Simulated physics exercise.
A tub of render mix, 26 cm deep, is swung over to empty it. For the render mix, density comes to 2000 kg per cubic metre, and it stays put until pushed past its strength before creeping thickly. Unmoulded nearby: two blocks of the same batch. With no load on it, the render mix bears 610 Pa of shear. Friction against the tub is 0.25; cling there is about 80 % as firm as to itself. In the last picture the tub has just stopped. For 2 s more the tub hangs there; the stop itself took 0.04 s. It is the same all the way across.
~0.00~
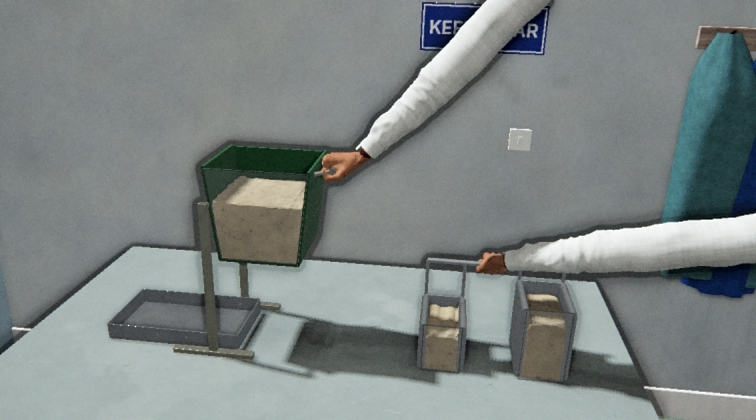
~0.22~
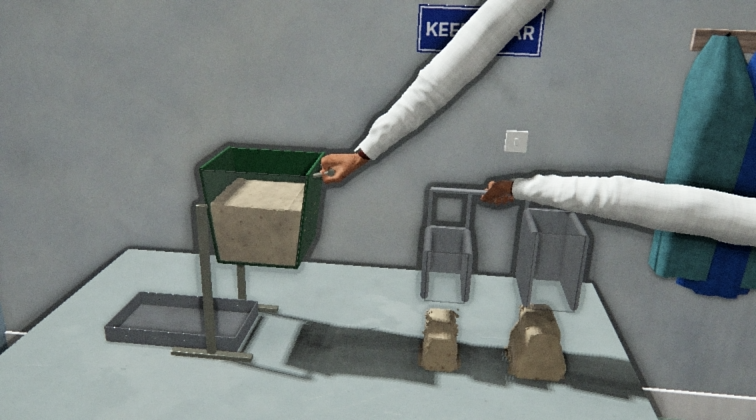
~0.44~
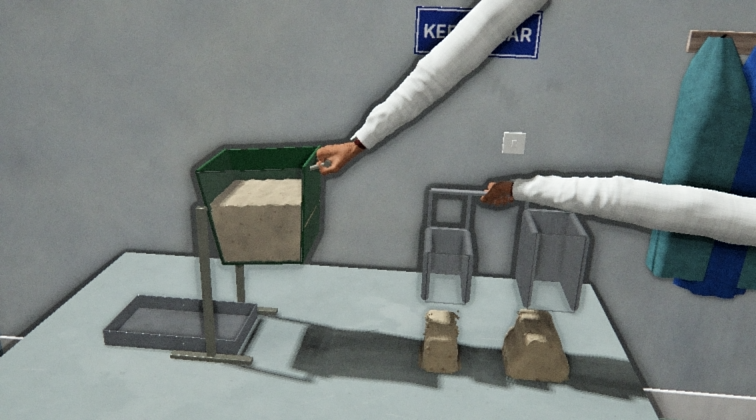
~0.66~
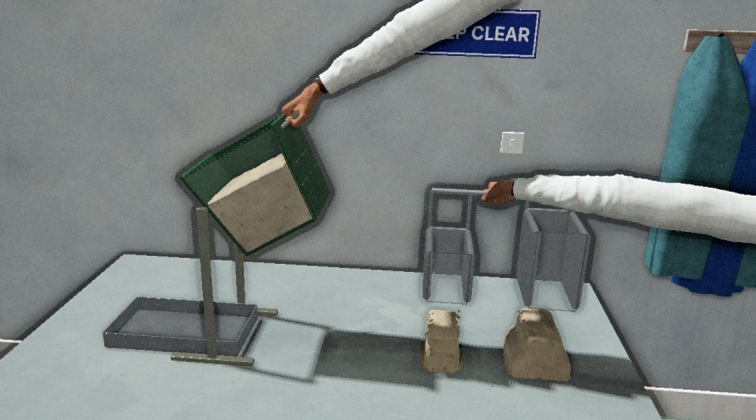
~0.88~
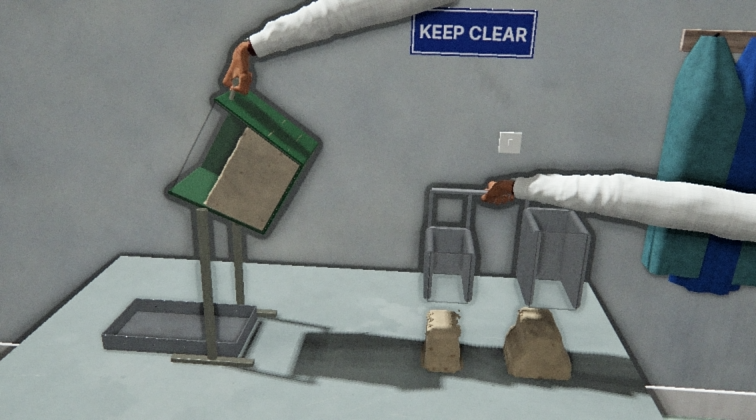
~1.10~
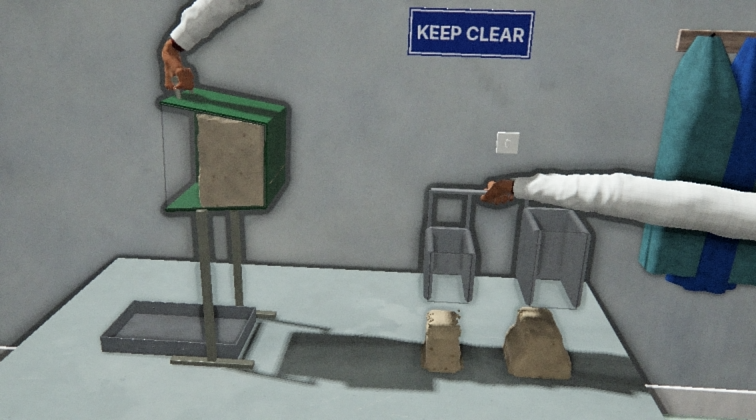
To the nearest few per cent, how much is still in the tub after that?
About 67 %.
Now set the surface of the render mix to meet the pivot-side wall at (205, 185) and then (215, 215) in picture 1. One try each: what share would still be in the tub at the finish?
55 %, then 95 %.
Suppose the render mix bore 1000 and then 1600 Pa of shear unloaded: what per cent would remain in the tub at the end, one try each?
Expect about 100 in a hundred, then about 100 in a hundred.
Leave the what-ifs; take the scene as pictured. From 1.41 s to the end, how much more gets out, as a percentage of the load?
I reckon it's around 20 in a hundred.
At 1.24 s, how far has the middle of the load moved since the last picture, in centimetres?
5 cm.
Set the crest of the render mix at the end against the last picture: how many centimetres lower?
Roughly 12 cm.
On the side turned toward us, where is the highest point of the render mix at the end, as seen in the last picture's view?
On the near face, the top ends up close to (232, 166).
After 1.24 s, the tub is at 88 degrees and holds 100 %.
After 1.41 s, the tub is at 88 degrees and holds 86 %.
After 1.58 s, the tub is at 88 degrees and holds 71 %.
After 1.75 s, the tub is at 88 degrees and holds 67 %.
After 3.10 s, at the end, the tub is at 88 degrees and holds 67 %.
